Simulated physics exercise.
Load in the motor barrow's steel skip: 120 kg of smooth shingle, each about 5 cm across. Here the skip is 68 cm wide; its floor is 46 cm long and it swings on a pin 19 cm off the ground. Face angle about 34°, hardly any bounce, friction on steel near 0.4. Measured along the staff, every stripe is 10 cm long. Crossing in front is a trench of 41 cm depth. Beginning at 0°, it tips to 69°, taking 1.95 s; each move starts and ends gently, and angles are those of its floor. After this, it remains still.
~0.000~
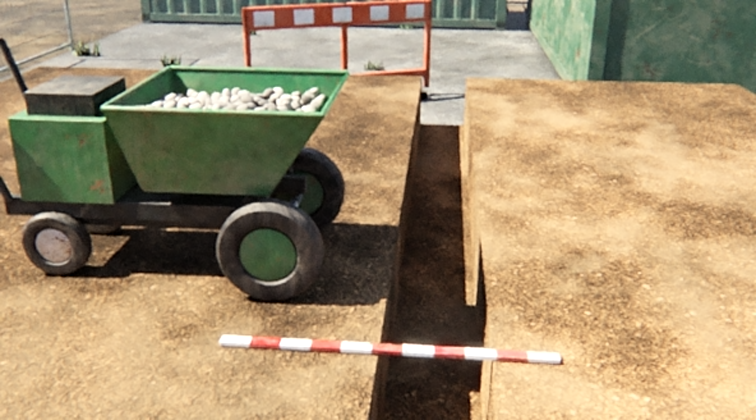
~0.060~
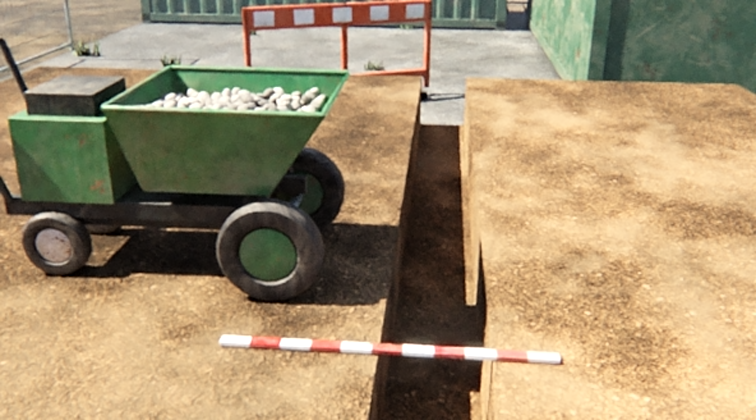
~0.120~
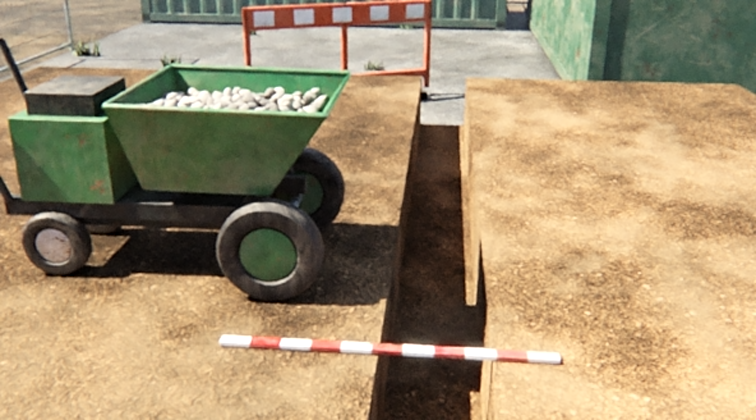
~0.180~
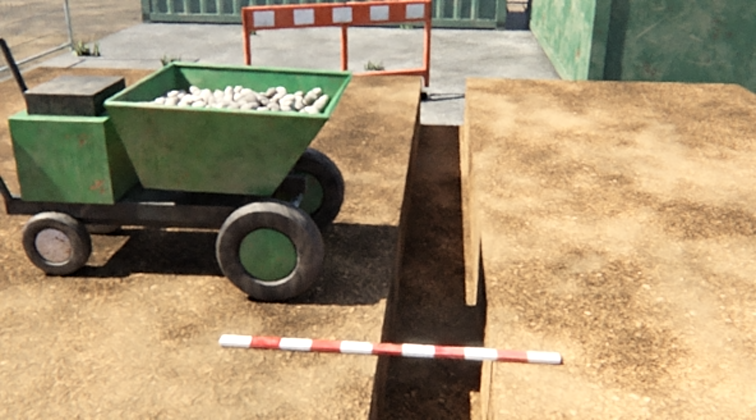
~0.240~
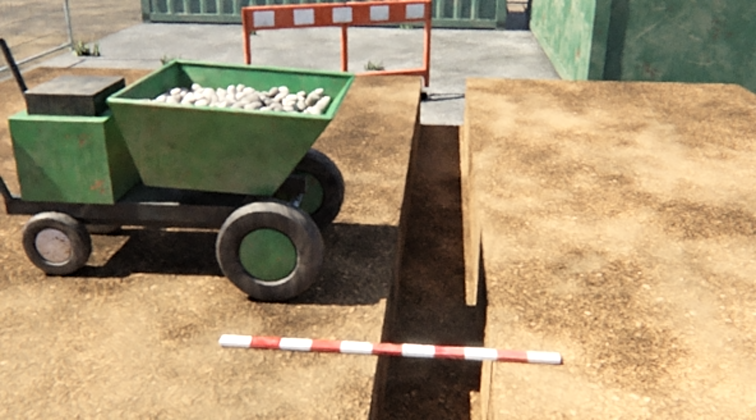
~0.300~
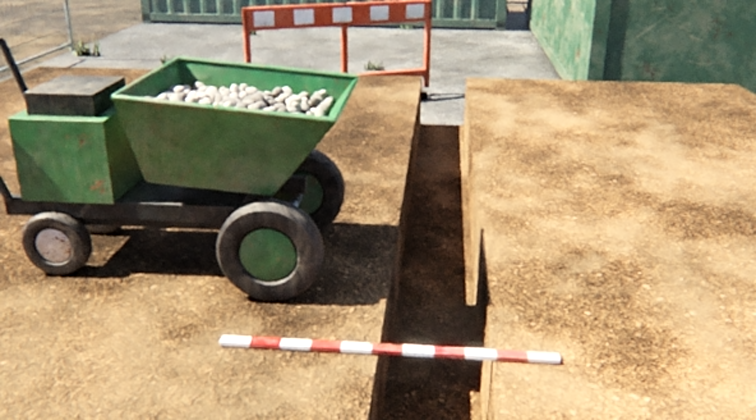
The green skip of pale stones on the motor barrow tilts slightly toward the trench.
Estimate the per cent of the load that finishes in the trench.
Roughly 85 percent.
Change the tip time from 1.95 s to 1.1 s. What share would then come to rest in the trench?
With that change, it comes to around 75 per cent.
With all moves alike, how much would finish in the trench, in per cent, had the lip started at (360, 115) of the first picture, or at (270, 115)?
I'd expect some 55 per cent, then some 100.
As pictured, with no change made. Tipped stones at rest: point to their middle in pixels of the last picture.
Their middle is at about (451, 337).
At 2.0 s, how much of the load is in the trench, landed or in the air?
I'd put it near 40 per cent.
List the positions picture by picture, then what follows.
The skip is at 0°, its lip at (323, 116); the top of the load is at (243, 101), in the first frame.
Lip at (324, 116), floor tilted 0°, highest stones at (244, 101); the stones move at 0.0 m/s on average, in the second frame.
Lip at (325, 116), floor tilted 1°, highest stones at (233, 100); the stones move at 0.1 m/s on average, in the third frame.
The skip is at 2°, its lip at (328, 117); the top of the load is at (225, 99); the stones move at 0.1 m/s on average, in the fourth frame.
Lip at (331, 119), floor tilted 3°, highest stones at (223, 97); the stones move at 0.2 m/s on average, in the fifth frame.
Lip at (335, 121), floor tilted 4°, highest stones at (191, 95); the stones move at 0.2 m/s on average, in the sixth frame.
After 1.5 s the floor is at 58°; 99 % in the skip, 1 % in the trench; the foremost stones are at (440, 211).
After 2.0 s the floor is at 69°; 52 % in the skip, 38 % in the trench, 10 % past the trench; the foremost stones are at (568, 278).
After 2.4 s the floor is at 69°; 29 % in the skip, 56 % in the trench, 15 % past the trench; the foremost stones are at (603, 267).
After 4.3 s the floor is at 69°; 0 % in the skip, 85 % in the trench, 15 % past the trench; the foremost stones are at (608, 257).
